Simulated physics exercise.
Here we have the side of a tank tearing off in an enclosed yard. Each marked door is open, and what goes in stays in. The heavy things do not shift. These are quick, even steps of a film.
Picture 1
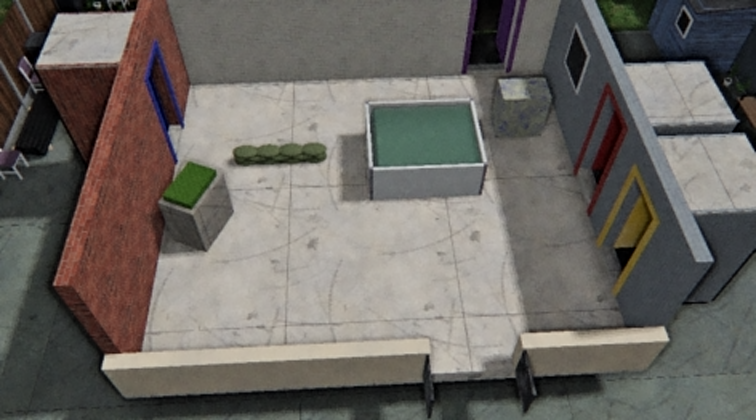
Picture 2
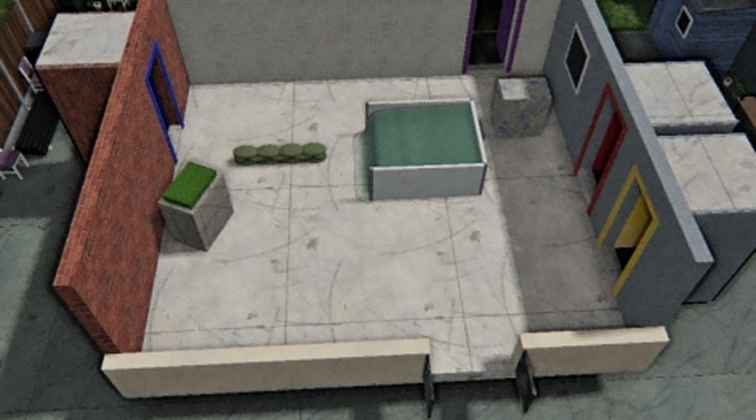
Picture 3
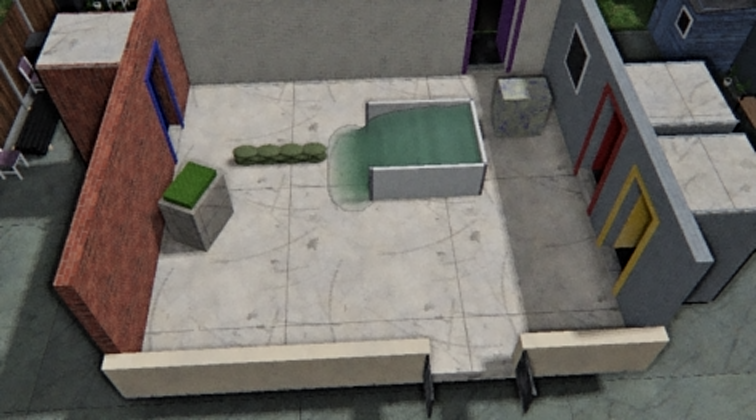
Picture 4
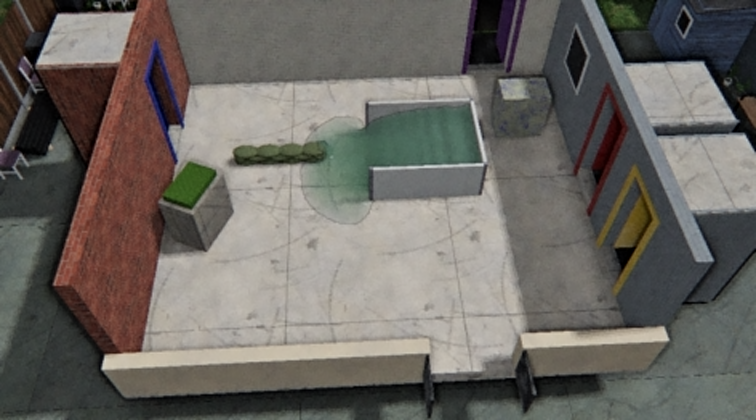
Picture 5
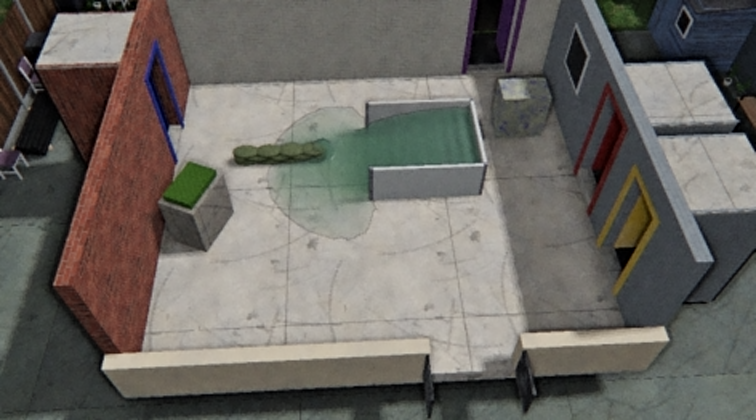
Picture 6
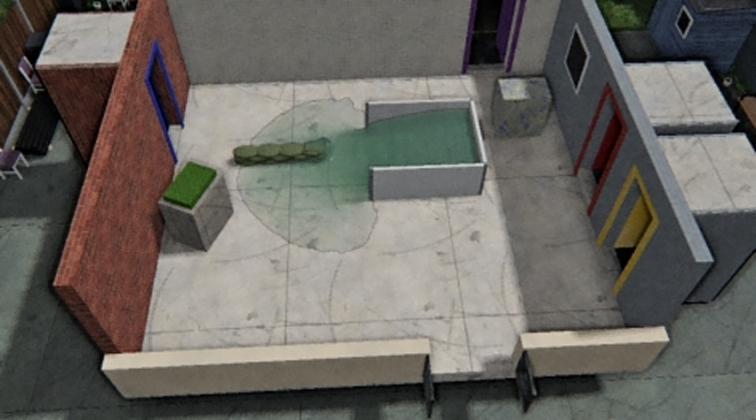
A grey-walled tank of green water stands right of centre in a paved yard, seen from a high, fixed viewpoint. A low hedge and a grass-topped block lie to its left, near a red brick wall with a blue doorway, while red and yellow doorways line the grey right wall. The tank's left side opens, and water pours out, fanning leftward across the paving and around the hedge.
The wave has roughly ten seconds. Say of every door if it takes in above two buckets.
In the end: The blue door takes more than that; the yellow door stays under that; the purple door stays under that; the red door stays under that.
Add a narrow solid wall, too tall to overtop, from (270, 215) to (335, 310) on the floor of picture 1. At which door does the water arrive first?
I say the door marked blue.
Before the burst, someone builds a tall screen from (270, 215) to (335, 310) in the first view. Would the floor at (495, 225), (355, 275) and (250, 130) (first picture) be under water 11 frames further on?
As listed: Clear, awash, flooded.
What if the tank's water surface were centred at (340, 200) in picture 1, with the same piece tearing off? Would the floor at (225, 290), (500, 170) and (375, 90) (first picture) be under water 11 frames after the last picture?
In turn: Wet, clear, no water.
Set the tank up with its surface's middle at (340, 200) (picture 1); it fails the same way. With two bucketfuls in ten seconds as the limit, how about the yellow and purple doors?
My reading: The yellow door floods; the purple door keeps below it.
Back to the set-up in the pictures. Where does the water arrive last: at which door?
I say the one in red.
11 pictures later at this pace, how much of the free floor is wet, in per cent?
About 40 per cent.
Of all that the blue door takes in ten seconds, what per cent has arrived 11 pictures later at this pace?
I make it 15 per cent.
A moment on, water covers 30 % of the floor; the blue door wet at the sill, nothing in, the yellow door not reached, the purple door not reached, the red door not reached.
Next, water covers 40 % of the floor; the blue door under two buckets in, the yellow door not reached, the purple door not reached, the red door not reached.
Then, water covers 45 % of the floor; the blue door over two buckets in, the yellow door not reached, the purple door not reached, the red door not reached.
Later, water covers 70 % of the floor; the blue door over two buckets in, the yellow door not reached, the purple door not reached, the red door not reached.
In the end, water covers 95 % of the floor; the blue door over two buckets in, the yellow door wet at the sill, nothing in, the purple door wet at the sill, nothing in, the red door wet at the sill, nothing in.
